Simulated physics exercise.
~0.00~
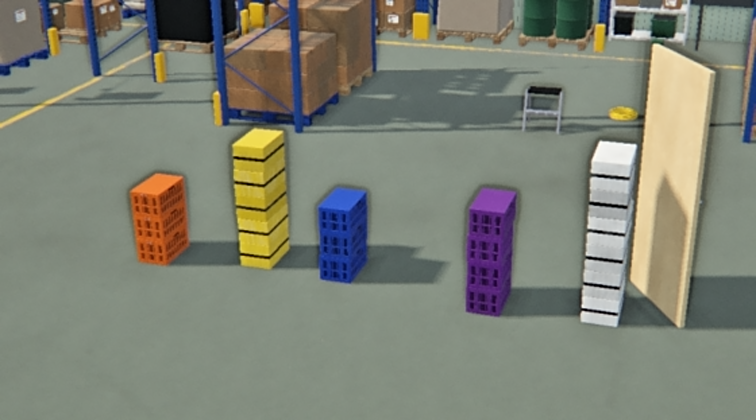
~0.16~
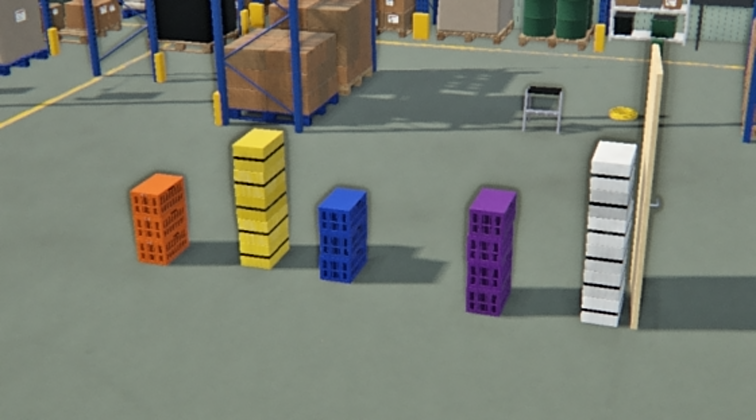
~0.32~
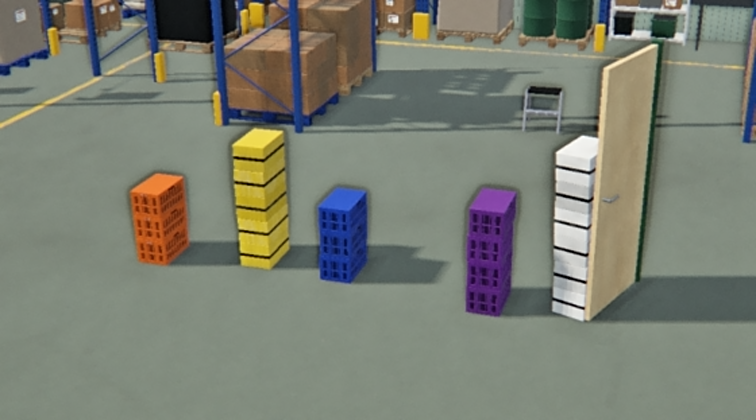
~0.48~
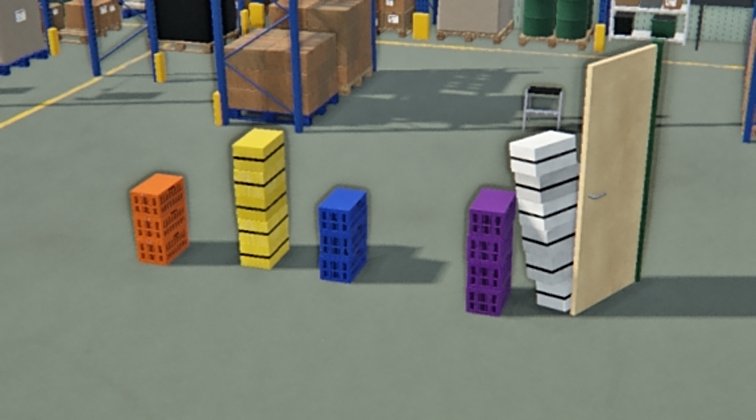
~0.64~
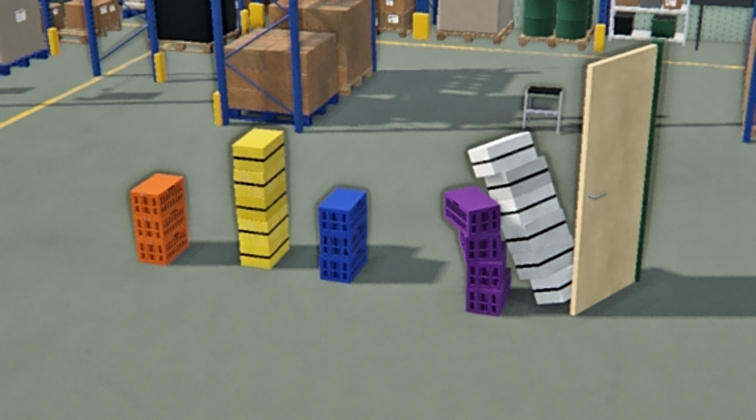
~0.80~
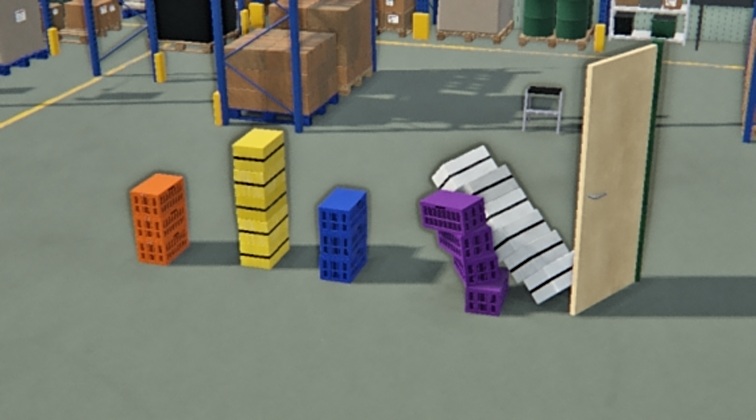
A wooden door swung left into a tall stack of white crates, which leaned over against the purple stack and pushed its upper crates left, while the blue, yellow and orange stacks stood still.
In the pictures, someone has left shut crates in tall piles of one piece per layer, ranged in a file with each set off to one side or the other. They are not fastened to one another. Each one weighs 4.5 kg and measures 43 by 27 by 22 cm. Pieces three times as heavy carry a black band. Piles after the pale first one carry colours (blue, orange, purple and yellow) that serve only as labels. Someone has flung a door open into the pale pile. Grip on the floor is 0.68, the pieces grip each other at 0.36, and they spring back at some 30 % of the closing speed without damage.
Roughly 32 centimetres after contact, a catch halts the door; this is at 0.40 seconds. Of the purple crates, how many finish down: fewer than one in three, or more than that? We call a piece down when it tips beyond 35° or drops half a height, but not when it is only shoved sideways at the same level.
Of the purple crates, more than one in three.
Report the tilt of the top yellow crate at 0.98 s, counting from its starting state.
I'd estimate close to 0°.
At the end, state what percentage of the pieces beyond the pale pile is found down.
Share: Approx. 20 %.
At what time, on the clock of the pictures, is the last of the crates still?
Roughly 3.5 seconds.
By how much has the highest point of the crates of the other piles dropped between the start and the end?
0 cm.
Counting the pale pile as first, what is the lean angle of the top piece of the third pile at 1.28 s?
It leans some 0°.
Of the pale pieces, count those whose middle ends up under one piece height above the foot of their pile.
That makes 5 in all.
After 0.98 s, 6 of the pale pile down; 1 of the 4 purple crates down (1 of 15 in all colours); top purple crate 31° from how it stood, 13 cm lower.
After 1.28 s, 6 of the pale pile down; 3 of the 4 purple crates down (3 of 15 in all colours); top purple crate on its side.
In the end (3.7 s), 6 of the pale pile down; 3 of the 4 purple crates down (3 of 15 in all colours); top purple crate on its side; top blue crate 46 mm from its place. That is 75 per cent. From the last view, middles, top purple crate near (384, 264), top blue crate near (338, 211).
